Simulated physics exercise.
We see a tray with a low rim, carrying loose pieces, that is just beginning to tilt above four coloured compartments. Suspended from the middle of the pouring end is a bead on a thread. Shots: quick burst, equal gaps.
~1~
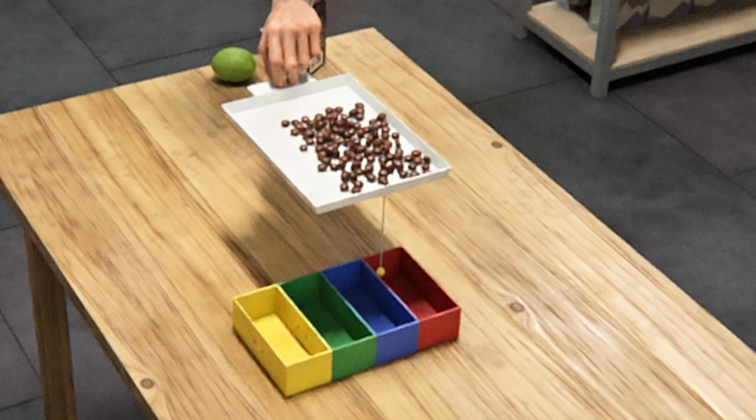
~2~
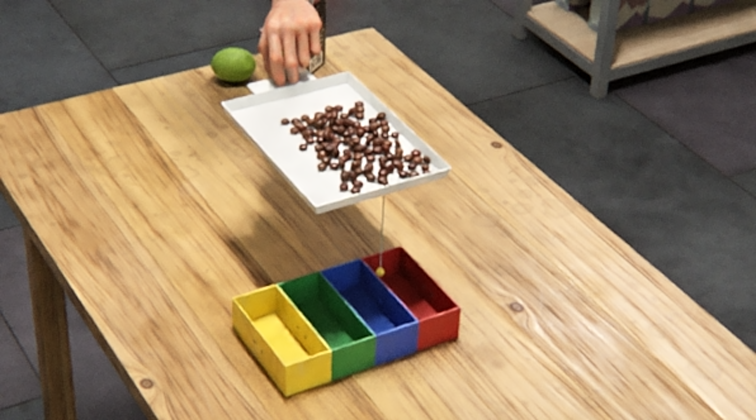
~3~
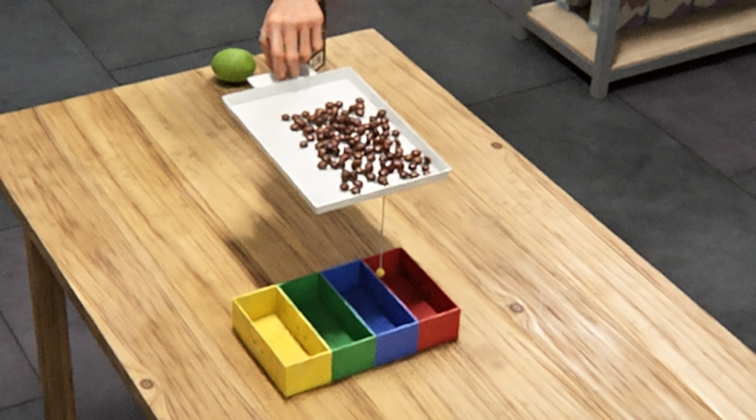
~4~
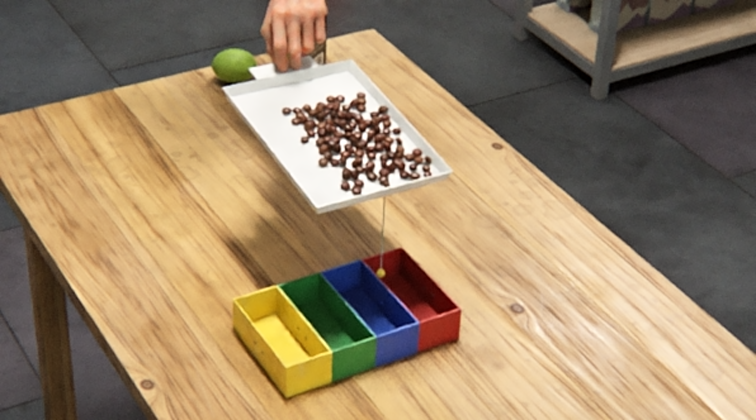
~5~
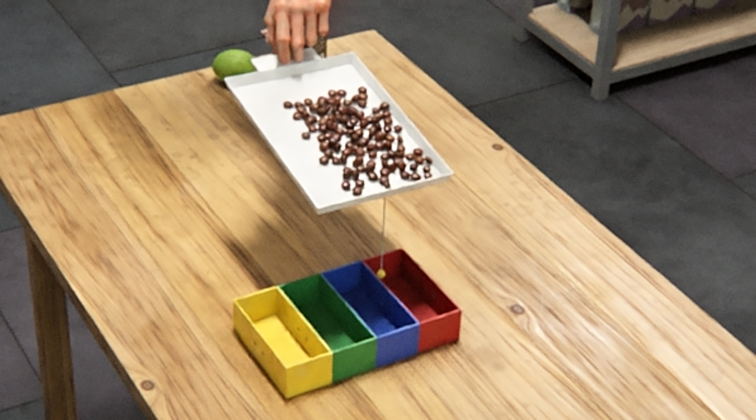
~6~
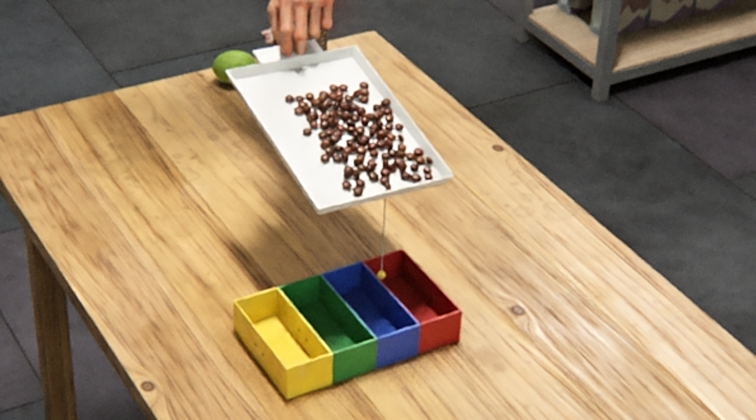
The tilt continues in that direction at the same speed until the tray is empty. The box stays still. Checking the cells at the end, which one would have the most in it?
The red cell would have the most in it.
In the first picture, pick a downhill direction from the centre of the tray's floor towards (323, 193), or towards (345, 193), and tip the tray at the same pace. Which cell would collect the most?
First: The cell in green, second: The cell in green.
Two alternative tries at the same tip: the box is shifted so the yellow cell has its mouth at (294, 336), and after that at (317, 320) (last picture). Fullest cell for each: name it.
Try one goes to that red cell; try two goes to red.
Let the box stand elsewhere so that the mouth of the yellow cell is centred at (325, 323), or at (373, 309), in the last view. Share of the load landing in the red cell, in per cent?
Around 50 and around 0 per cent, in that order.
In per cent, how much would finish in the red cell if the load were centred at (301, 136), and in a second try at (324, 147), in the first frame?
Near 40 and 40 percent respectively.
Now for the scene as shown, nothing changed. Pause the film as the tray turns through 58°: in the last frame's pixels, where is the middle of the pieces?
Centre estimate: (405, 168).
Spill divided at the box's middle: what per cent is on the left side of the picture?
I'd guess close to 0 %.
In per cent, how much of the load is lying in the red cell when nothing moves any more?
About 40 per cent.
Soon after the last picture, tray tipped steeply; nearly all on the tray; a stray few falling or outside the box.
A little later, tray tipped right over; a small part on the tray; about a third in the red cell; a small part in the blue cell; a stray few in the green cell; about half falling or outside the box.
Later still, tray tipped past a quarter turn; about a third in the red cell; a small part in the blue cell; a stray few in the green cell; about half falling or outside the box.
At rest, tray tipped past a quarter turn; about a third in the red cell; a small part in the blue cell; a stray few in the green cell; none in the yellow cell; about half outside the box.
